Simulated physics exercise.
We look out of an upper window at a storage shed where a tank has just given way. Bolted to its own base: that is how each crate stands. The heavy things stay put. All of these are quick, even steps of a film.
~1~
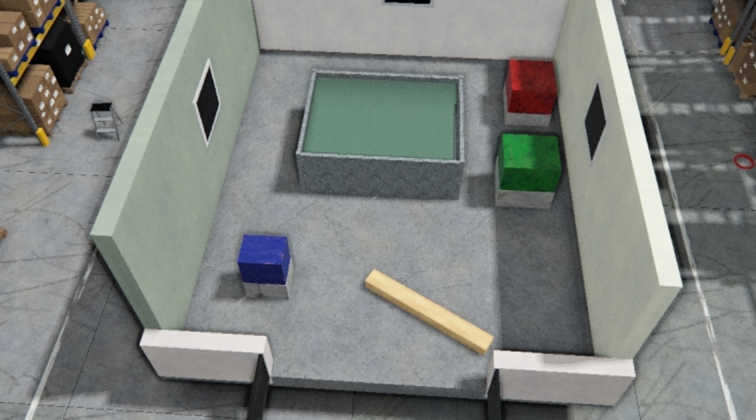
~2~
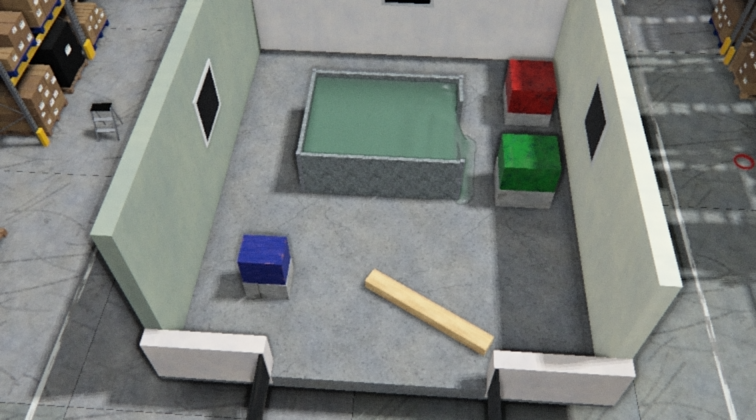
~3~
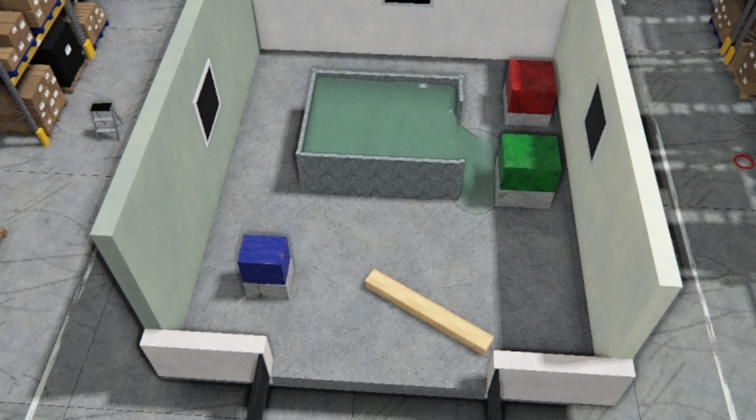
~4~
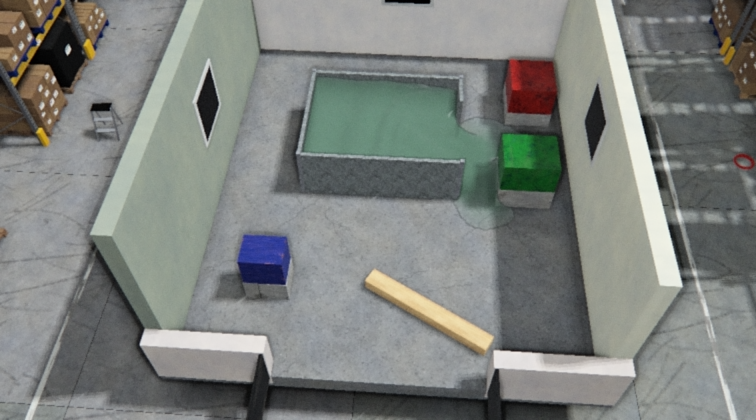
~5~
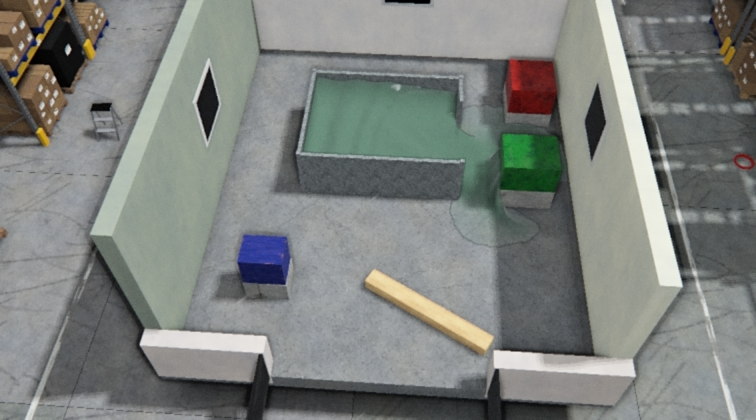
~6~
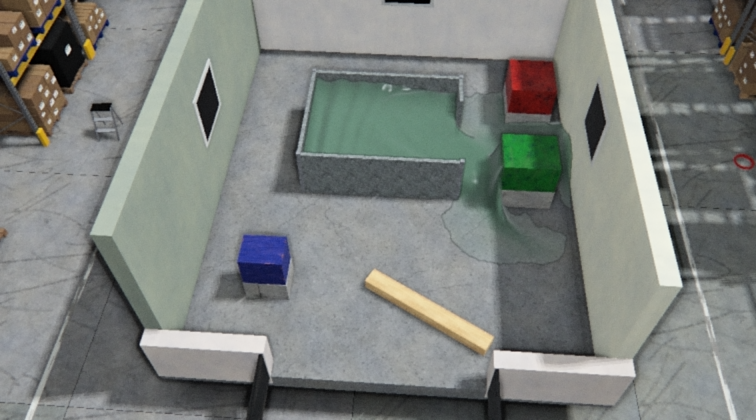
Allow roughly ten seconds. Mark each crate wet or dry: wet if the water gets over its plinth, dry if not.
Green crate wet, blue crate dry, red crate wet.
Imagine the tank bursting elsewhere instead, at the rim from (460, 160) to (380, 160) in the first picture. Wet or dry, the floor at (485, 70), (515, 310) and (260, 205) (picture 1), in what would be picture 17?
Spot one: Spared by the leak. Spot two: Reached by the flood. Spot three: Spared by the leak.
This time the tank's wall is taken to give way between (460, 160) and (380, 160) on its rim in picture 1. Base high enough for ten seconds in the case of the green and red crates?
As I see it, the green one is not reached, and the red one is not reached.
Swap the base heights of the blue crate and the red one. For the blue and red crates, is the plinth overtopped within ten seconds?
Blue crate: Untouched, red crate: Flooded.
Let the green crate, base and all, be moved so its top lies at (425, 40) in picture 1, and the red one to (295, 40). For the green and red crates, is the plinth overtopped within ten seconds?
The green crate is untouched, and the red one is untouched.
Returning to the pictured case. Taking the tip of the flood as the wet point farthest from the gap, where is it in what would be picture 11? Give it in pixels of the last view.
I'd say at around (583, 356).
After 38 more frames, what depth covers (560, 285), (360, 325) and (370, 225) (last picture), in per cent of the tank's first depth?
The three come to near 20, 2 and 8 per cent respectively.
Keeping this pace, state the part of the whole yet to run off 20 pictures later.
My figure is close to 98 percent.
A moment on, water covers 30 % of the floor; the green crate water round its plinth, the blue crate not reached, the red crate water round its plinth.
Next, water covers 40 % of the floor; the green crate water round its plinth, the blue crate not reached, the red crate water round its plinth.
Then, water covers 60 % of the floor; the green crate water round its plinth, the blue crate water round its plinth, the red crate water round its plinth.
Later, water covers 95 % of the floor; the green crate water round its plinth, the blue crate water round its plinth, the red crate water round its plinth.
In the end, water covers 95 % of the floor; the green crate was topped, the blue crate stayed above the water, the red crate was topped.
